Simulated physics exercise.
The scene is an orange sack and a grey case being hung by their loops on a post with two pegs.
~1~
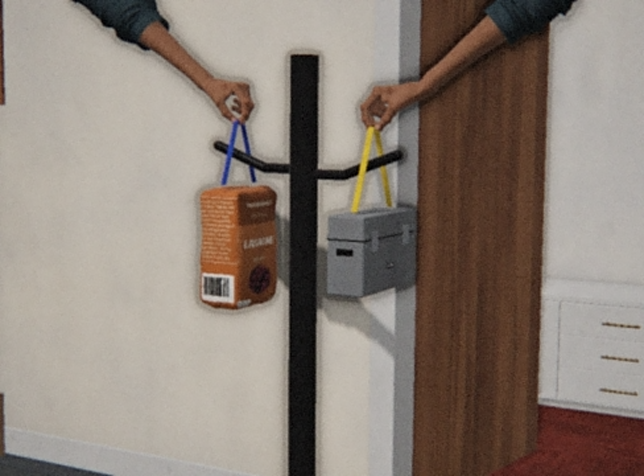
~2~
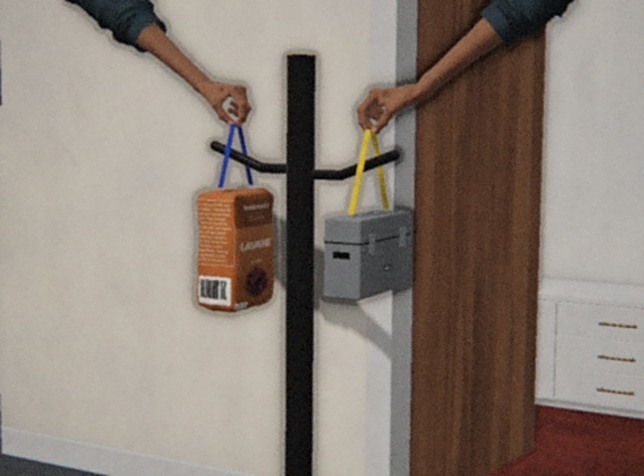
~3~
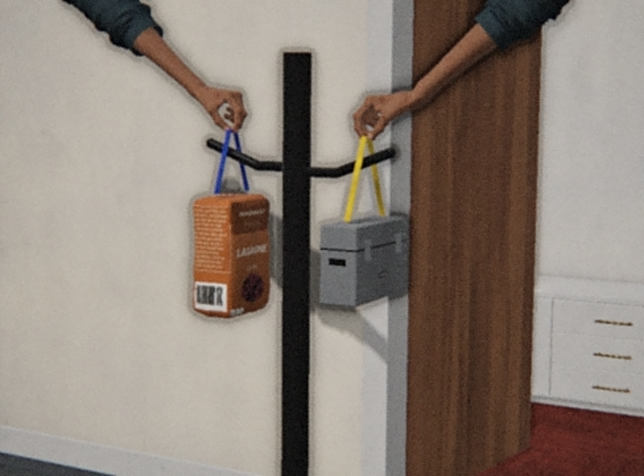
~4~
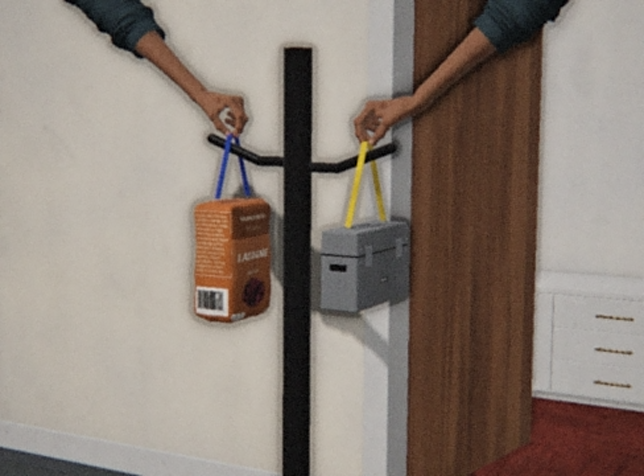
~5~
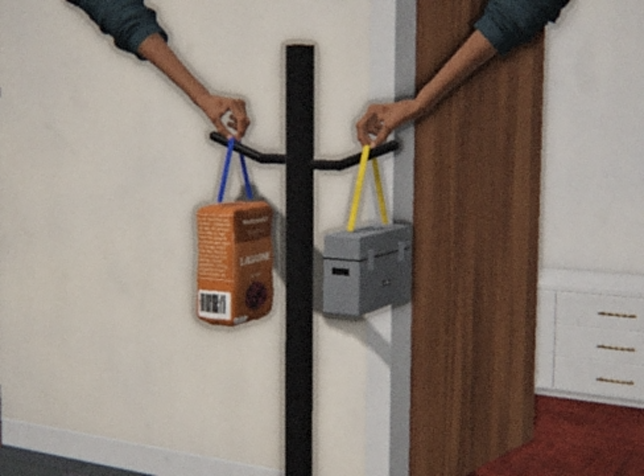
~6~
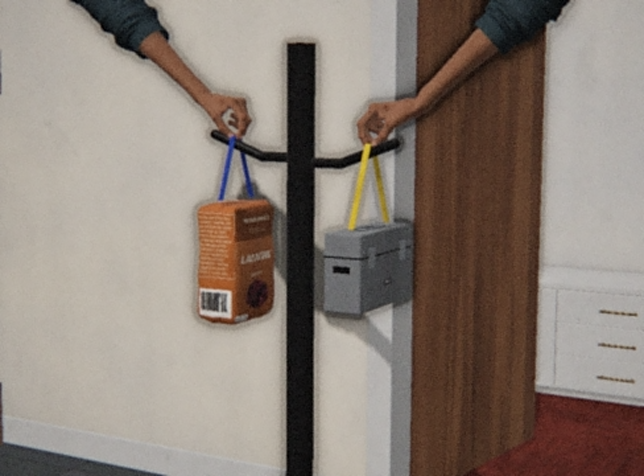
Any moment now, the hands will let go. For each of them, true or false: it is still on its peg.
Orange sack: True. Grey case: True.
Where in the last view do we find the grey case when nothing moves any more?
Roughly (320, 274).
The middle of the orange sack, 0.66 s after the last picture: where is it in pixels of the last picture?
By that point its middle sits at pixel (260, 276) in the last picture.
Then, 0.26 s after the last picture, orange sack hanging near (240, 266); grey case hanging near (361, 275).
Then, 0.66 s after the last picture, orange sack hanging near (260, 276); grey case hanging near (315, 273).
Then, 1.30 s after the last picture, orange sack hanging near (260, 276); grey case hanging near (355, 277).
At rest, orange sack hanging near (254, 276); grey case hanging near (321, 274). The orange sack remains on its peg and the grey case stays hanging.
